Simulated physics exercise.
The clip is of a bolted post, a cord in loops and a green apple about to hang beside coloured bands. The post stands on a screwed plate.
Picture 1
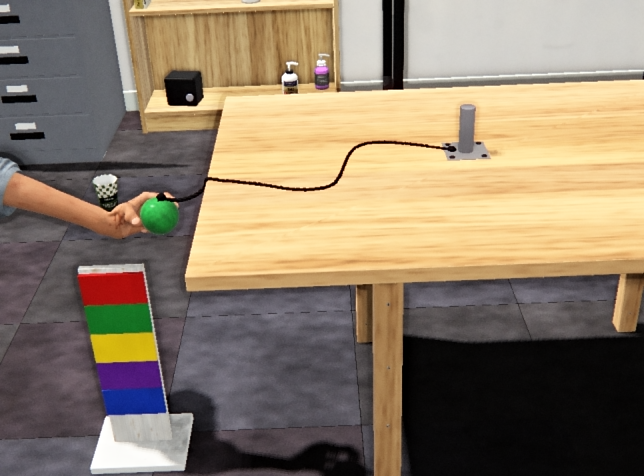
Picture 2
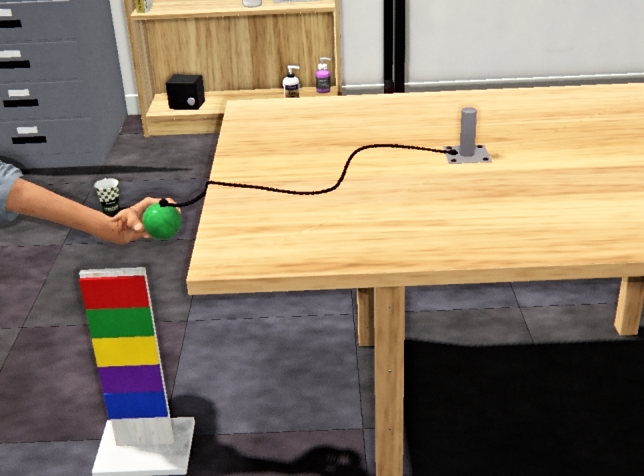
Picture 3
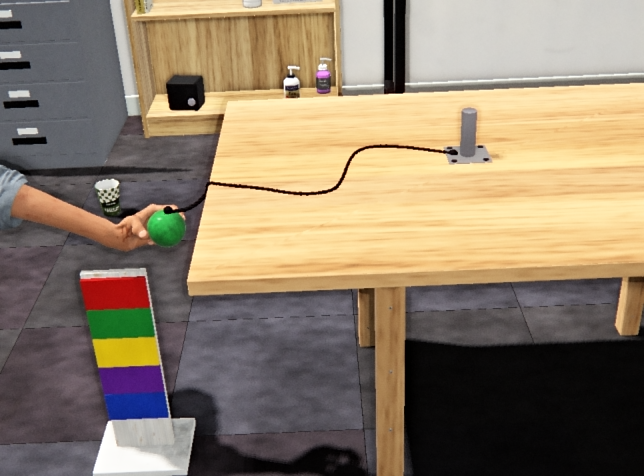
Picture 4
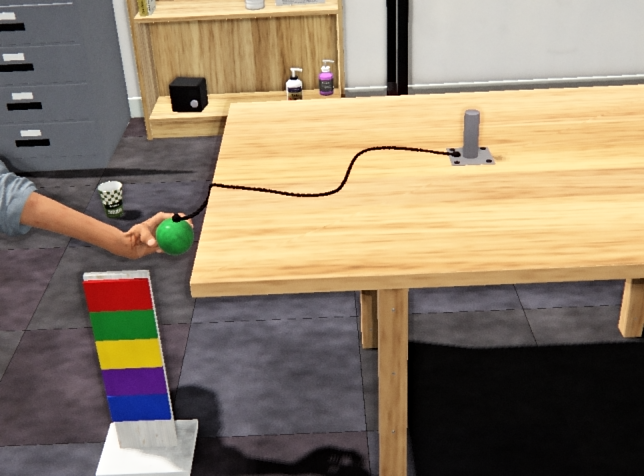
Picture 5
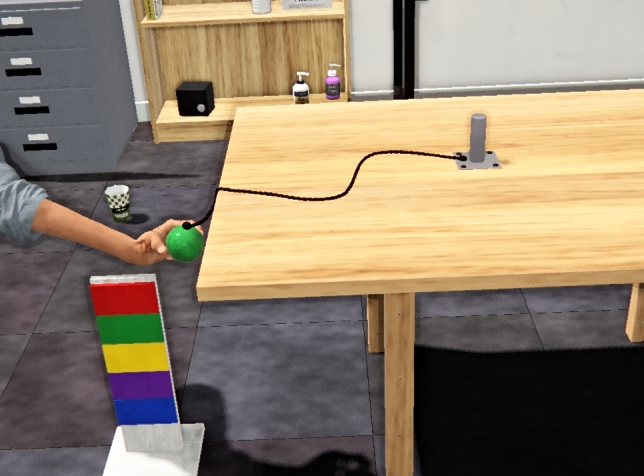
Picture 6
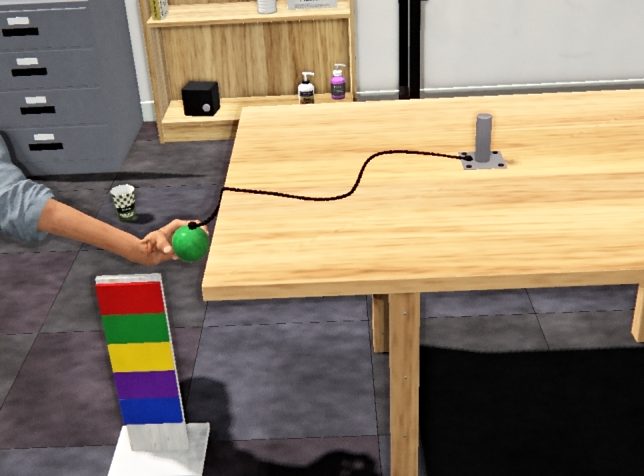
A hand holding a green apple, tied to a dark cord from a post on the wooden table, moved slightly down and right toward the table's edge, above a stand of coloured bands.
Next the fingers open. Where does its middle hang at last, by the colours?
The green one.
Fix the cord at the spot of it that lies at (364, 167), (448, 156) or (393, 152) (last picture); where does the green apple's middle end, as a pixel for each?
About (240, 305), (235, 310) and (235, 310).
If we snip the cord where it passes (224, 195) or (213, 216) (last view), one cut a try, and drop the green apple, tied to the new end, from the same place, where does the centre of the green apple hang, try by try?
About (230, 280) and (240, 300).
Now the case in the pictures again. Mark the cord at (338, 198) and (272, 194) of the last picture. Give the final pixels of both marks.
The first at (264, 177), the second at (227, 208).
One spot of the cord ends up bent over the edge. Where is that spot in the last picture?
Near (295, 197).
Early on, apple near (267, 307); level with green.
Midway, apple near (238, 317); level with green.
Finally, apple near (234, 315); level with green. The cord holds its middle at green.
